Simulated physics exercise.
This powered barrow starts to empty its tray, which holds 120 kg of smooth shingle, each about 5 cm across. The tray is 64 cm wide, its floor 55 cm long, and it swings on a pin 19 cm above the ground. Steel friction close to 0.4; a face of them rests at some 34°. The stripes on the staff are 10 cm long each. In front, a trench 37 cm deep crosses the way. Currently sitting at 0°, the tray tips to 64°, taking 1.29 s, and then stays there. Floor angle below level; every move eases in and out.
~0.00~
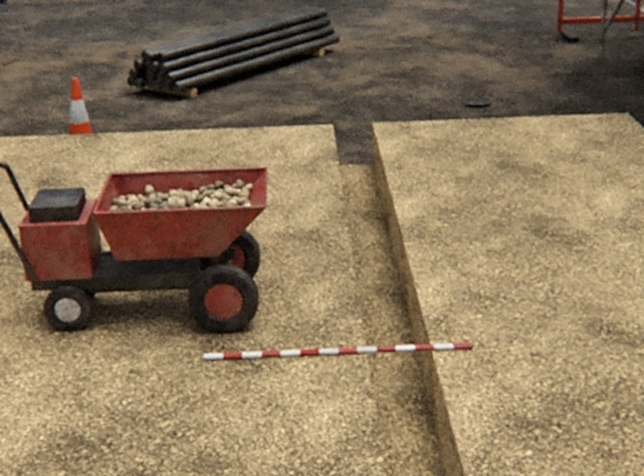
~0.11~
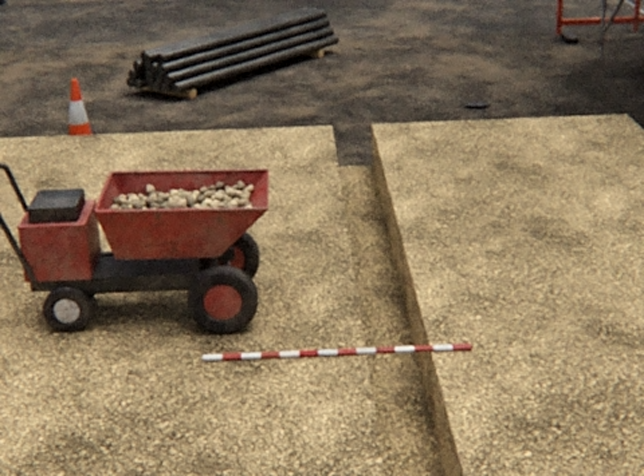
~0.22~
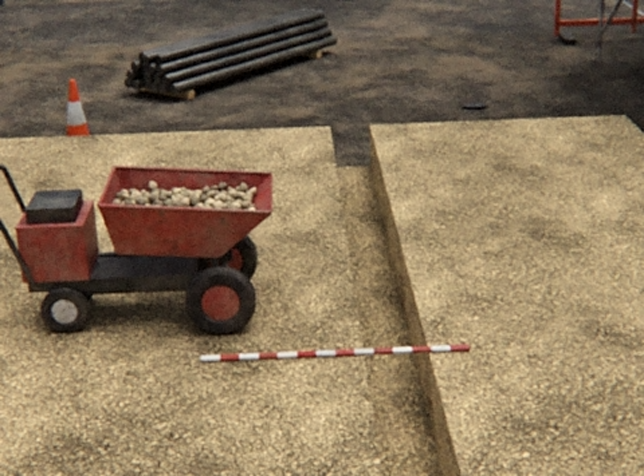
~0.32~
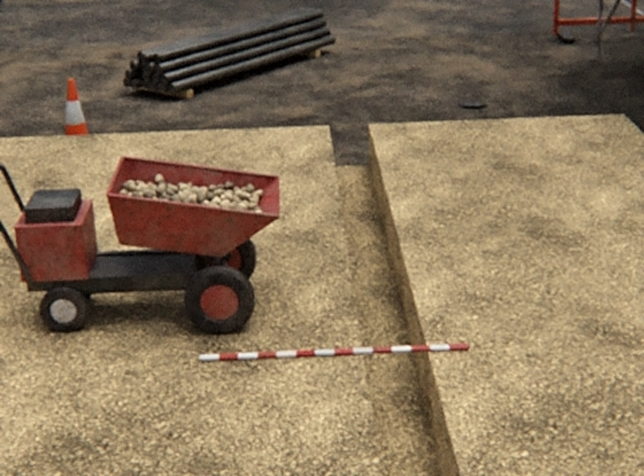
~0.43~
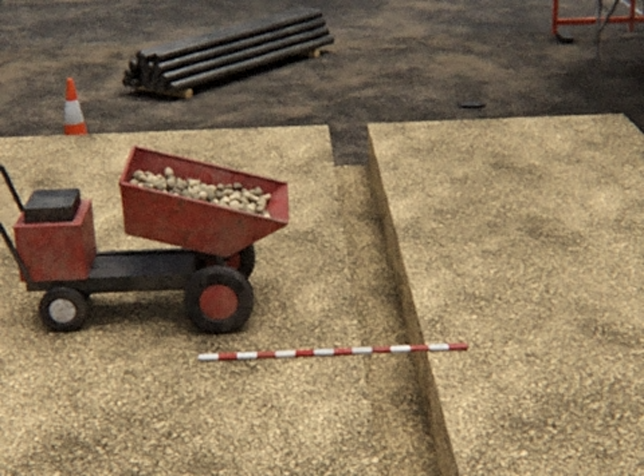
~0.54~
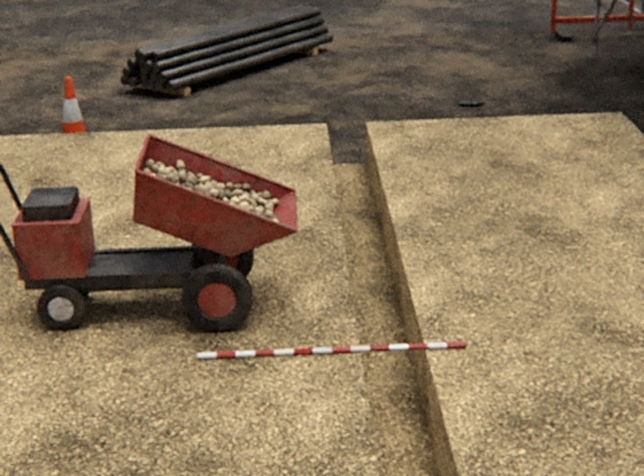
A gravelly, sandy-coloured yard with dark ground behind is seen from above and to the side, the view staying almost still. A red powered barrow holding pale rounded stones stands at left, with an orange-and-white cone and dark pipes behind, a red-and-white staff in front, and a trench to its right. The barrow stays put while its tray steadily tilts, rear rising and front lip lowering rightward.
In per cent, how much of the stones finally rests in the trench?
Roughly 92 per cent of them.
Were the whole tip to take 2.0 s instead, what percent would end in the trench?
In that case some 90 per cent.
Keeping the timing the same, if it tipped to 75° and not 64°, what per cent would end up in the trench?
Around 75 per cent would finish in the trench.
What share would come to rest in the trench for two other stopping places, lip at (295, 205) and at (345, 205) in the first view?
About 95 per cent first, then about 30 per cent.
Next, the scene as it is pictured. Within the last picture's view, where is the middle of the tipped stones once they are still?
In the last view, about (382, 344).
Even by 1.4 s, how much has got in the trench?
By that moment, roughly 25 per cent of the load.
After 1.0 s the floor is at 54°; 100 % in the tray; the foremost stones are at (316, 256).
After 1.4 s the floor is at 64°; 61 % in the tray, 13 % short of the trench, 26 % in the trench; the foremost stones are at (411, 362).
After 1.7 s the floor is at 64°; 24 % in the tray, 13 % short of the trench, 63 % in the trench; the foremost stones are at (410, 348).
After 3.7 s the floor is at 64°; 0 % in the tray, 8 % short of the trench, 92 % in the trench; the foremost stones are at (408, 343).
